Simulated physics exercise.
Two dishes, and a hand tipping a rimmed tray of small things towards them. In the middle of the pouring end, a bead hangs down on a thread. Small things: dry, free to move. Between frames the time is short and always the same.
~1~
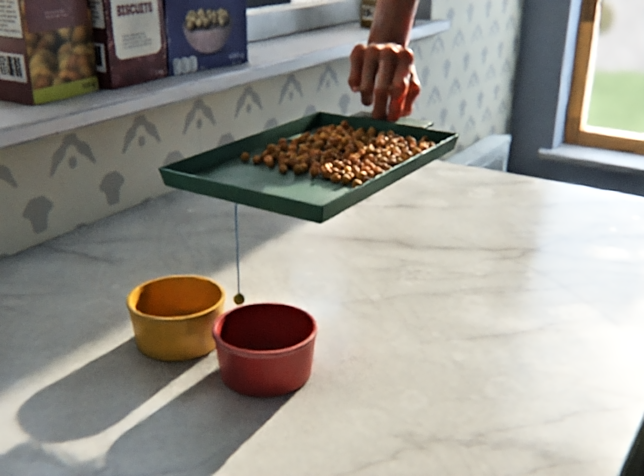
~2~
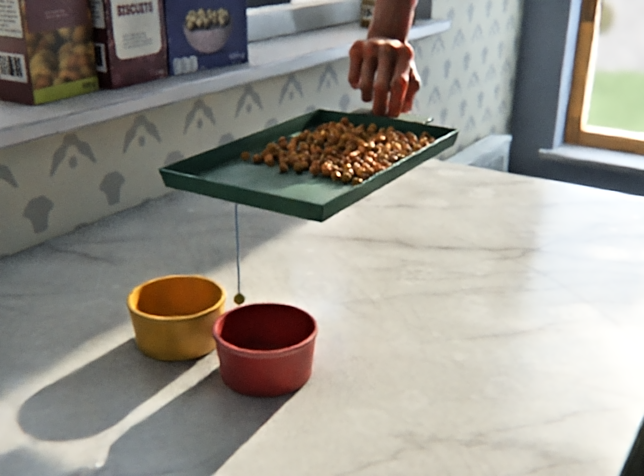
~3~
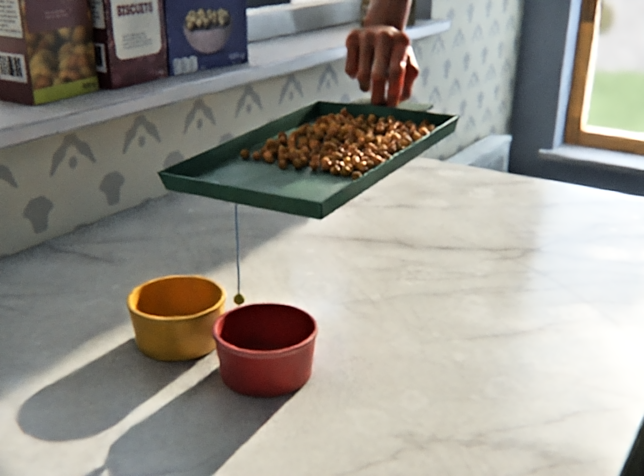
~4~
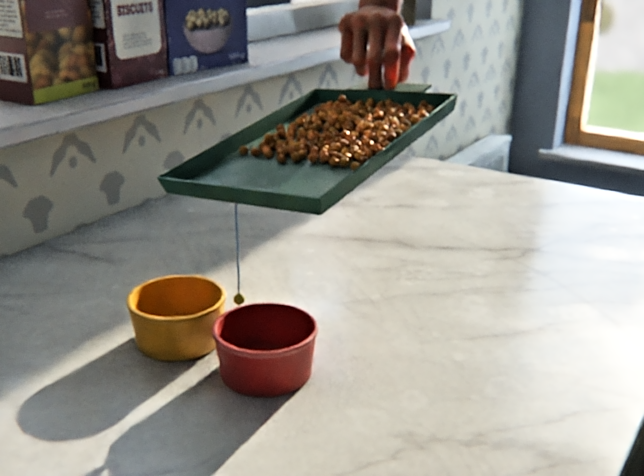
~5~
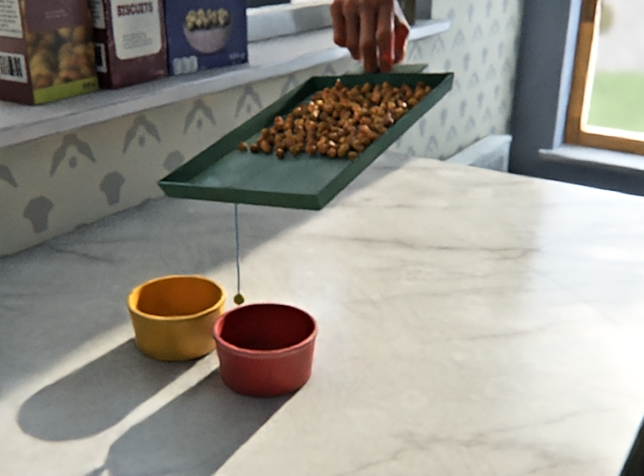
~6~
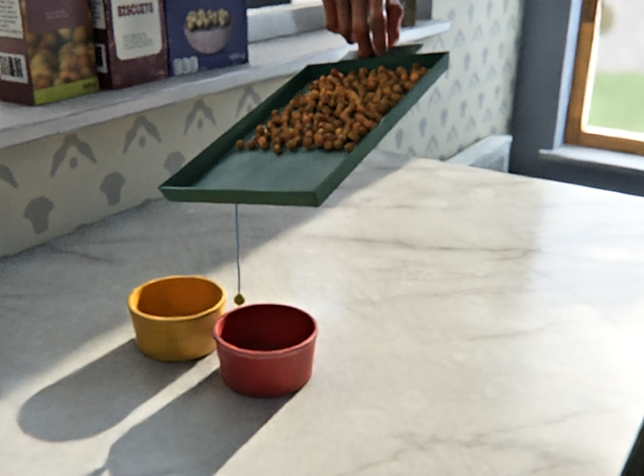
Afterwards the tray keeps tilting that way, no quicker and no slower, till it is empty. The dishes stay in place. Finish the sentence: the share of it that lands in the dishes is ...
... above one half.
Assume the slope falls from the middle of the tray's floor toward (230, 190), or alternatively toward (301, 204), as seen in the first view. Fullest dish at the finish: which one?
Note: Place 1, the dish at the left; place 2, the dish at the right.
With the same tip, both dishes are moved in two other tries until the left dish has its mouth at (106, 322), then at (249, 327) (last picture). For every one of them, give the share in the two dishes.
Roughly 20% on the first try and 0% on the second.
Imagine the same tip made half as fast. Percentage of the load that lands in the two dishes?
It would be some 90 in a hundred.
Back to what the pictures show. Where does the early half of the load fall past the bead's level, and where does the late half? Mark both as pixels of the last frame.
Initially about (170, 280); subsequently about (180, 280).
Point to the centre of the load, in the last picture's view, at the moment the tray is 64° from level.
Somewhere about pixel (203, 173).
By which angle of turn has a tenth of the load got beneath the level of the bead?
Around 70°, give or take.
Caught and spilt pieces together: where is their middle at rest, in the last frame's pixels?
Once nothing moves, the middle sits near (172, 337).
Just after the last frame, tray tipped steeply; the larger part on the tray; just a few in the left dish; just a few outside both; about a tenth in the air.
A moment on, tray tipped past a quarter turn; roughly two thirds on the tray; roughly a quarter in the left dish; about a tenth outside both.
Further on, tray tipped past a quarter turn; the larger part in the left dish; roughly a quarter outside both.
When it is over, tray tipped past a quarter turn; not one in the right dish; the larger part in the left dish; roughly a quarter outside both.
